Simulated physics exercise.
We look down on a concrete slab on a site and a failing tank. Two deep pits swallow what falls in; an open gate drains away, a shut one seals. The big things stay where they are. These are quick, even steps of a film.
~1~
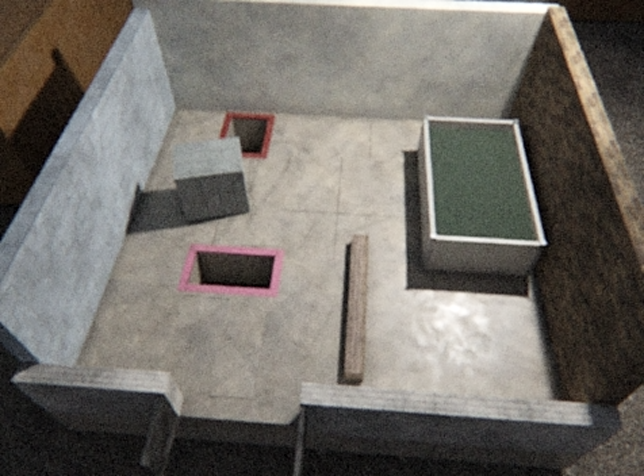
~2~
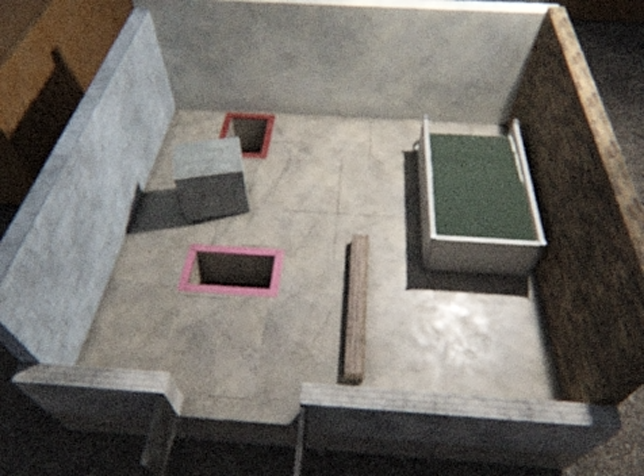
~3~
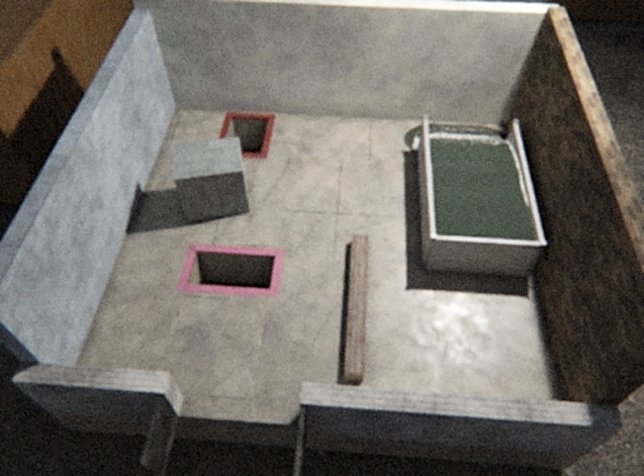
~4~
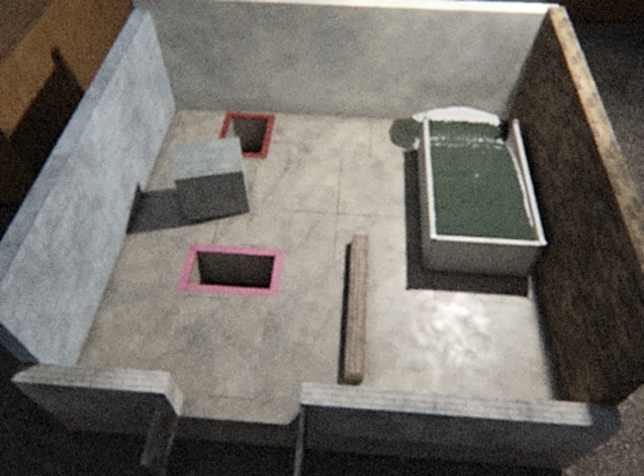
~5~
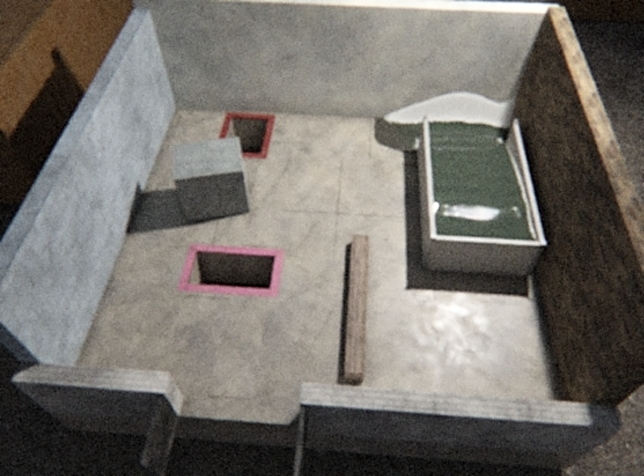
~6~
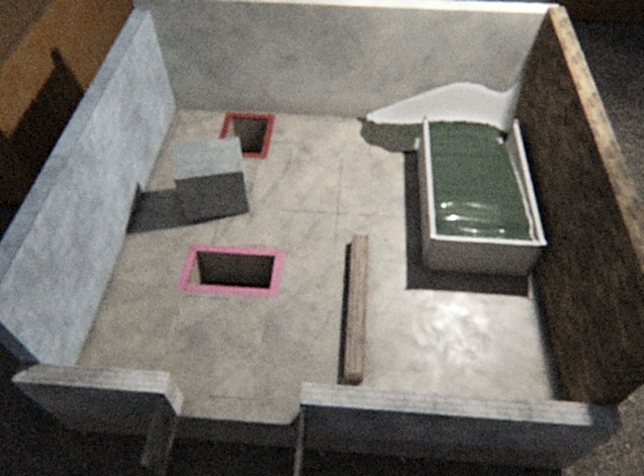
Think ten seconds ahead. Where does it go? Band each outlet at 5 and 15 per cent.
One by one: The gate takes not even 5 %; the red pit takes above 15 %; the pink pit takes between 5 and 15 %.
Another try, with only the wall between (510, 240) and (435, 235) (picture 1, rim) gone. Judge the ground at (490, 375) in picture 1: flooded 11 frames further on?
At that place: Under water.
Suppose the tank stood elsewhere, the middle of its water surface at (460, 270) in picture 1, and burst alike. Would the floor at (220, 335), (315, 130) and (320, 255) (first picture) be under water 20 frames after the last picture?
As listed: Not flooded, under water, no water.
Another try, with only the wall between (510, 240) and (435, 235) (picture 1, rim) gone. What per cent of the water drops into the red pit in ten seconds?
In per cent: Red 6.
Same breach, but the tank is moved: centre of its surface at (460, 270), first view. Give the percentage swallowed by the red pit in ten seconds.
Parts in a hundred: Red 40.
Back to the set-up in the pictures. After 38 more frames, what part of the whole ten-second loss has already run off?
Roughly 65 per cent.
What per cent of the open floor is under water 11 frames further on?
Some 25 per cent.
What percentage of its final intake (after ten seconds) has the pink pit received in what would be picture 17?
Roughly 0 per cent.
A moment on, water covers 15 % of the floor; the gate 0 %, the red pit 0 %, the pink pit 0 %.
Next, water covers 25 % of the floor; the gate 0 %, the red pit 3 %, the pink pit 0 %.
Then, water covers 45 % of the floor; the gate 0 %, the red pit 13 %, the pink pit 1 %.
Later, water covers 75 % of the floor; the gate 0 %, the red pit 23 %, the pink pit 4 %.
In the end, water covers 90 % of the floor; the gate 1 %, the red pit 33 %, the pink pit 7 %.
